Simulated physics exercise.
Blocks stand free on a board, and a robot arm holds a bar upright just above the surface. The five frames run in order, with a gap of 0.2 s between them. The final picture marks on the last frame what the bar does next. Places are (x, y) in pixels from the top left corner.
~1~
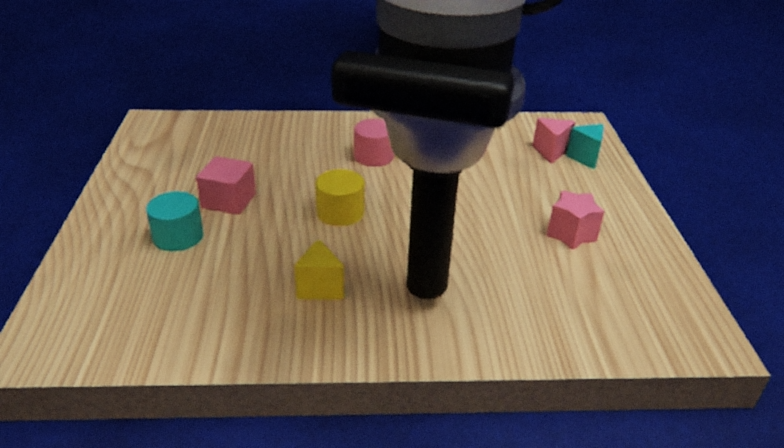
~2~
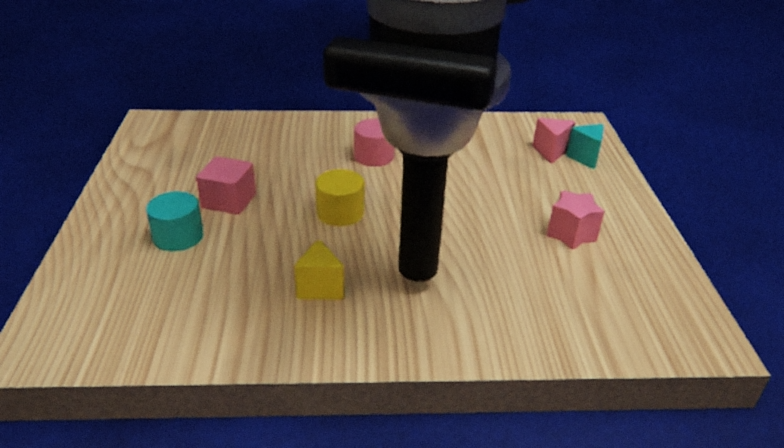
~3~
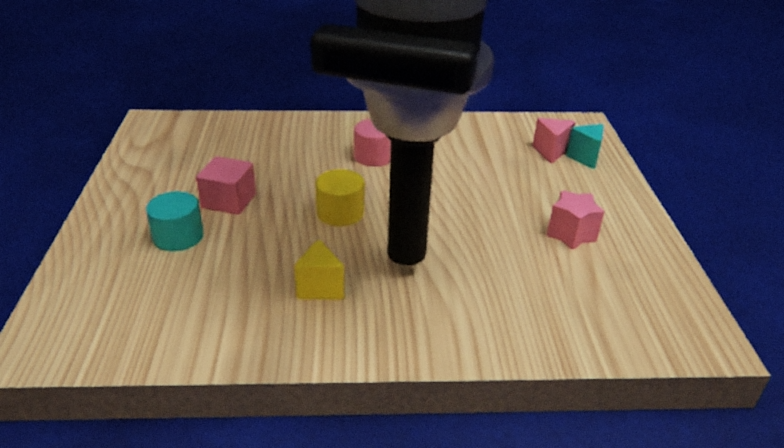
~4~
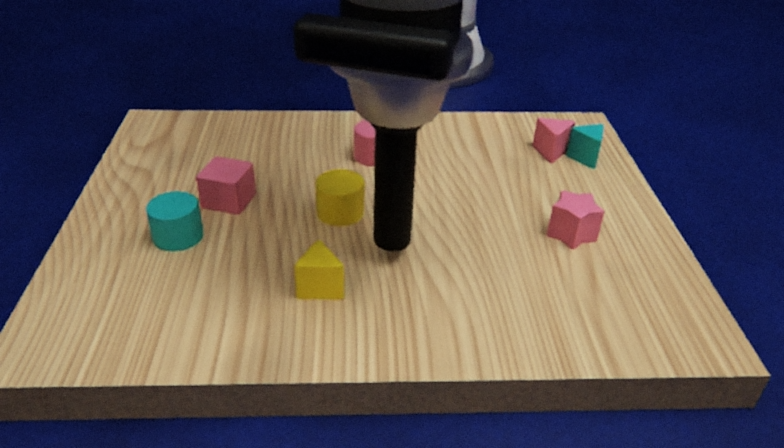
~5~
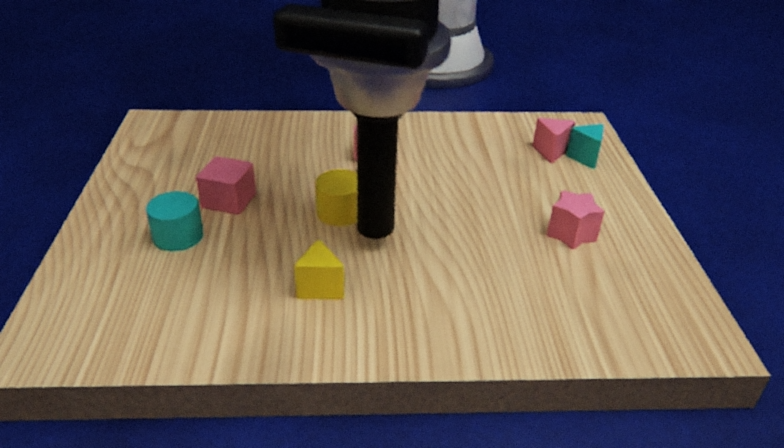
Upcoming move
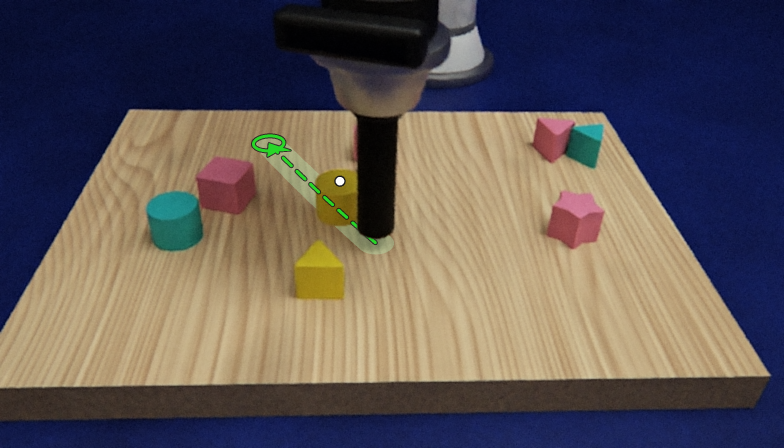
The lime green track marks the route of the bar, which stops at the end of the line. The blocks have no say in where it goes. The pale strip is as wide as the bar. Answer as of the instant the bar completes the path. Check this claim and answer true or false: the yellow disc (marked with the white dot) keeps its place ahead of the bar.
My answer: True.
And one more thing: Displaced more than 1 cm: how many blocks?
That makes 1 block.
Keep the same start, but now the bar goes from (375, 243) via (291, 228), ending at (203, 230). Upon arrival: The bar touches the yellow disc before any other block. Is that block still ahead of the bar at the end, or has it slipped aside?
It comes off the bar's front.
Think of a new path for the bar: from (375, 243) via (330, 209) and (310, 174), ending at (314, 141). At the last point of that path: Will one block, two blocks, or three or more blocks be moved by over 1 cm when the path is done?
I expect just one block to be moved by more than 1 cm.
The drawn path runs straight from (375, 243) to (269, 143); the dot is on the yellow disc.
On the path given first. One third of the way, bar at (333, 191); yellow disc at (311, 157).
Two thirds of the way, bar at (297, 158); yellow disc at (275, 127).
At the end, bar at (268, 130); pink square not moved; yellow disc at (243, 103).
